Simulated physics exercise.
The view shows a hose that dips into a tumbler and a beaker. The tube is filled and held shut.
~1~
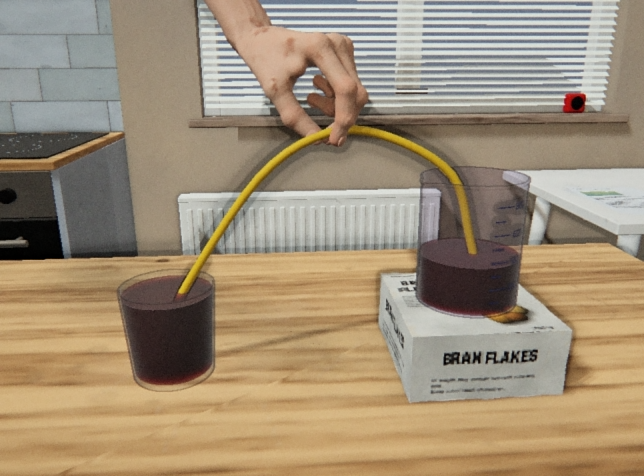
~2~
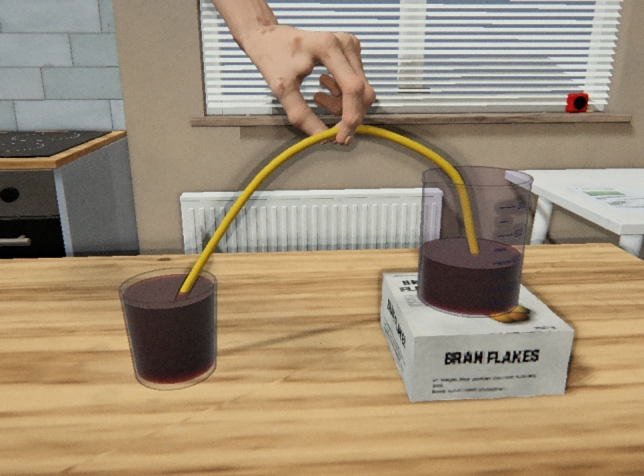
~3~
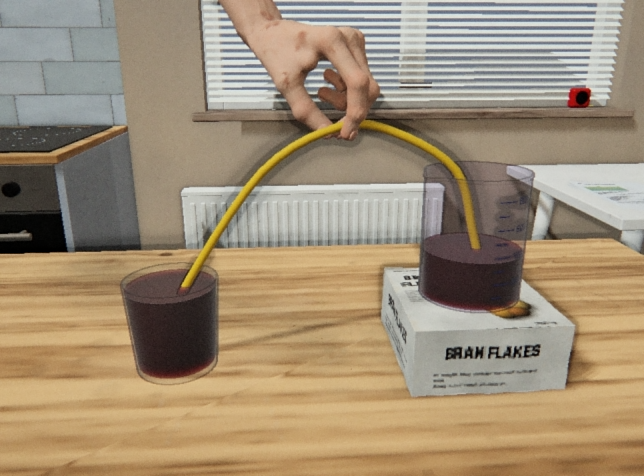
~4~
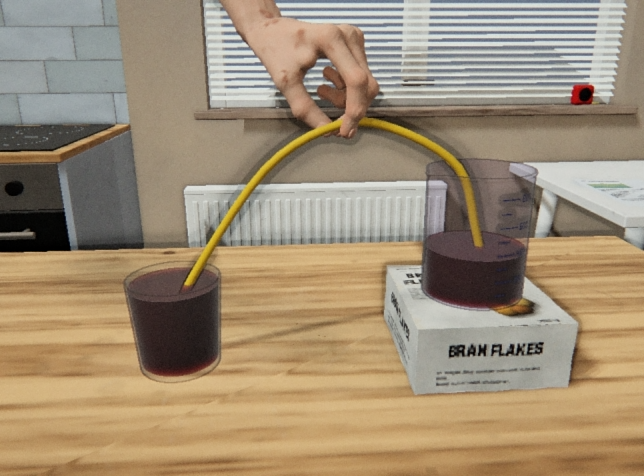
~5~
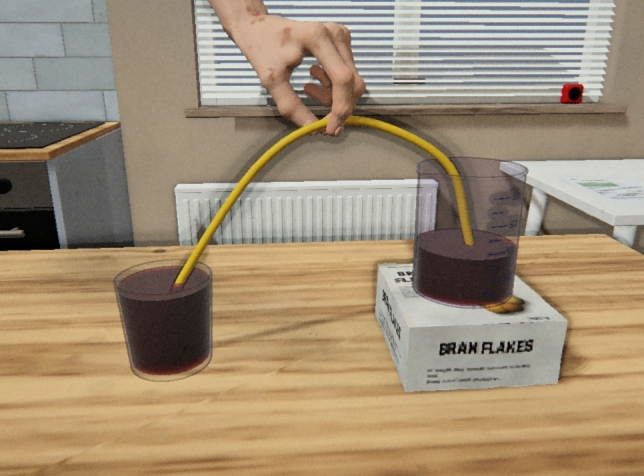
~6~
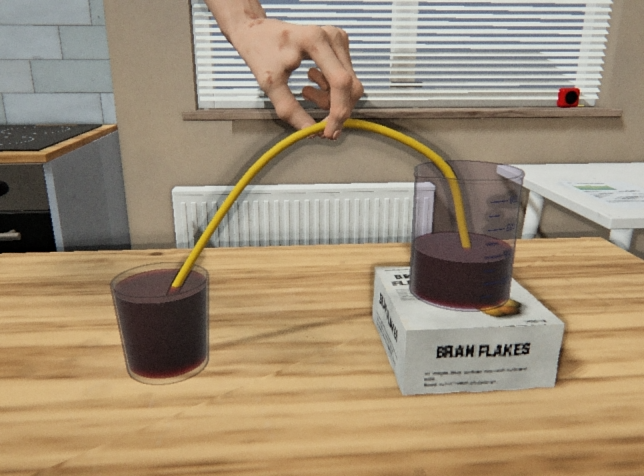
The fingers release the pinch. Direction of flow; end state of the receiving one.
Grape juice goes: Left. Receiving: Overflowing.
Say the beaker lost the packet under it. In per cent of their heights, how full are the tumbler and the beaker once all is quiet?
The first comes to roughly 65 in a hundred and the second to 50.
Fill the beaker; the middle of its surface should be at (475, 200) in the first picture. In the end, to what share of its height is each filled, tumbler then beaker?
100 % and 20 %, in that order.
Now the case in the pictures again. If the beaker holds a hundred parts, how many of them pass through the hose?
It comes to about 50 in a hundred.
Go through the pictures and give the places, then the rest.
Still shut; tumbler (171, 326) nearly full, on the top itself; beaker (470, 237) about a third full, up on the packet, in the first frame.
The hose is pinched; tumbler nearly full, surface at (169, 291); beaker about a third full, surface at (471, 252), in the second frame.
Nothing flows; tumbler (174, 319) nearly full; beaker (473, 232) about a third full, in the third frame.
Fingers on the hose; tumbler nearly full, surface at (174, 284); beaker about a third full, surface at (475, 245), in the fourth frame.
Still shut; tumbler (168, 316) nearly full, on the top itself; beaker (467, 228) about a third full, up on the packet, in the fifth frame.
The hose is pinched; tumbler nearly full, surface at (161, 286); beaker about a third full, surface at (462, 247), in the sixth frame.
Shortly, the tumbler is full to the brim; the beaker is about a third full; the lower one has lost some.
Then, the tumbler is full to the brim; the beaker is about a quarter full; the lower one has lost some.
At the finish, the tumbler is full to the brim; the beaker is about a quarter full; the lower one has lost some; the two surfaces are level.
